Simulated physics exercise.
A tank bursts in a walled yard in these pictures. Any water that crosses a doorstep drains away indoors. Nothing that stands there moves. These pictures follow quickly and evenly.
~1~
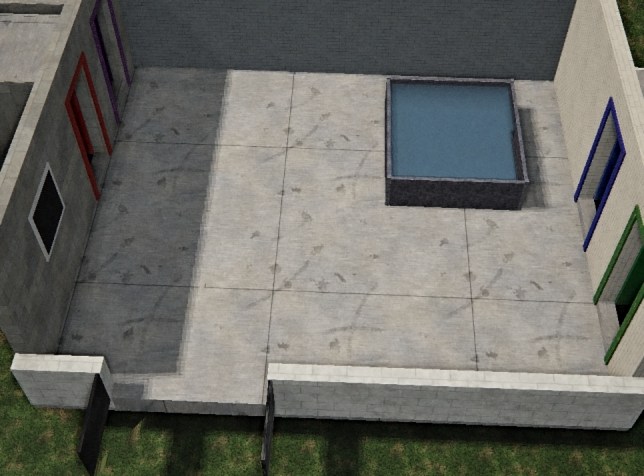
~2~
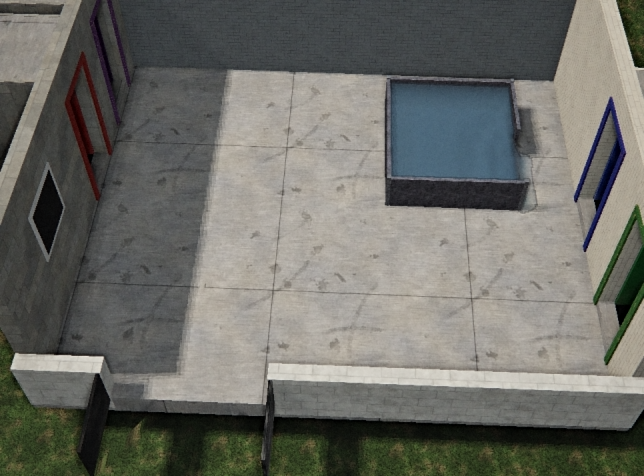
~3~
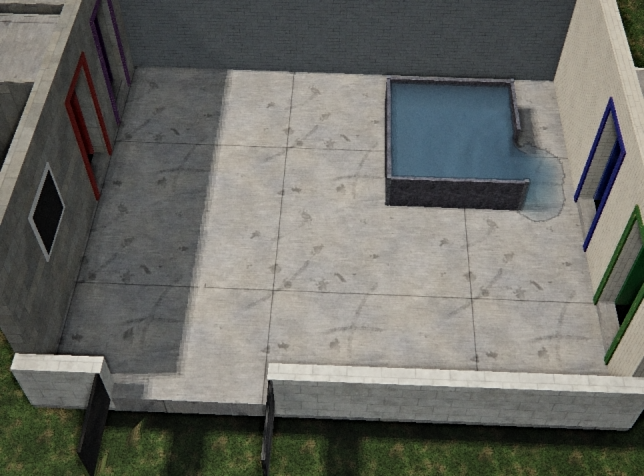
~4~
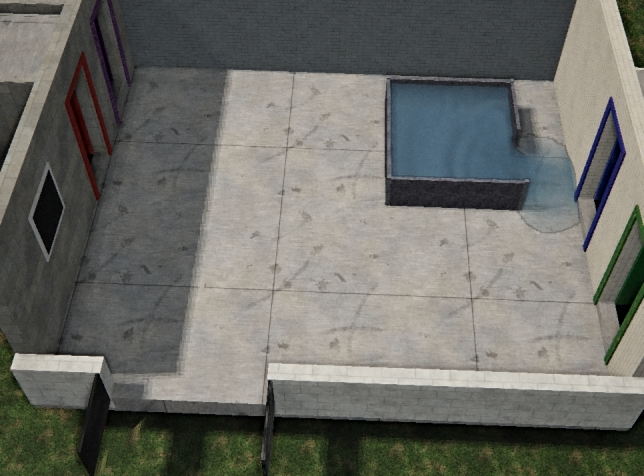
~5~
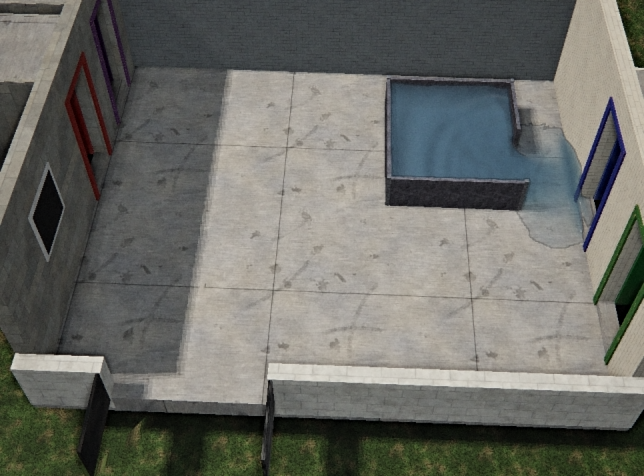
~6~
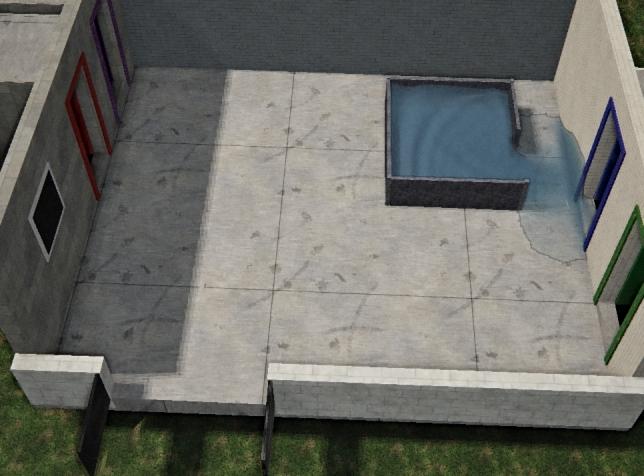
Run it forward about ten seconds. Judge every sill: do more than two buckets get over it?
Result: Purple door: Two buckets or fewer. Red door: Two buckets or fewer. Blue door: Over two buckets. Green door: Two buckets or fewer.
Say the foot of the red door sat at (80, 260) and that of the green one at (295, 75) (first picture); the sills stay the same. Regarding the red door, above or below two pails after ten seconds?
As it turns out, red stays within bounds.
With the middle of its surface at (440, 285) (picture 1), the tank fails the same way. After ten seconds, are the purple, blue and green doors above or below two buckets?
Purple door falls short, blue door falls short, green door exceeds the threshold.
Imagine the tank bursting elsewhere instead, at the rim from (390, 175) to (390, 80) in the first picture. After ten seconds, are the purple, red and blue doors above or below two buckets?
In short: The purple door passes that mark; the red door takes more; the blue door takes less.
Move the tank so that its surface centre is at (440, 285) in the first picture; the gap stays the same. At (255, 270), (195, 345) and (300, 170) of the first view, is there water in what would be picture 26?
As listed: Untouched, untouched, untouched.
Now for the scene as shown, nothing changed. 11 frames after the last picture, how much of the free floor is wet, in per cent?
Around 15 percent, give or take.
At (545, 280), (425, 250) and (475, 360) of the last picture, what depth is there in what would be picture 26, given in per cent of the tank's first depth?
I'd put them at close to 10 per cent, then 0 per cent, then 16 per cent.
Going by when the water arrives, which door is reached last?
Answer - the red-painted one.
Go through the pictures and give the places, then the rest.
In the first picture, the water tank at (453, 131) is whole and still.
In the second picture, water pours out at (515, 174) and has run to a hidden place.
In the third picture, water pours out at (515, 175) and has run to (554, 162).
In the fourth picture, the front is at (565, 150), out from the gap at (515, 175).
In the fifth picture, water pours out at (515, 175) and has run to (562, 132).
In the sixth picture, water pours out at (515, 175) and has run to (560, 121).
A moment on, water covers 10 % of the floor; the purple door not reached, the red door not reached, the blue door over two buckets in, the green door wet at the sill, nothing in.
Next, water covers 15 % of the floor; the purple door not reached, the red door not reached, the blue door far over two buckets in, the green door wet at the sill, nothing in.
Then, water covers 30 % of the floor; the purple door not reached, the red door not reached, the blue door far over two buckets in, the green door wet at the sill, nothing in.
Later, water covers 65 % of the floor; the purple door wet at the sill, nothing in, the red door not reached, the blue door far over two buckets in, the green door wet at the sill, nothing in.
In the end, water covers 95 % of the floor; the purple door wet at the sill, nothing in, the red door wet at the sill, nothing in, the blue door far over two buckets in, the green door wet at the sill, nothing in.
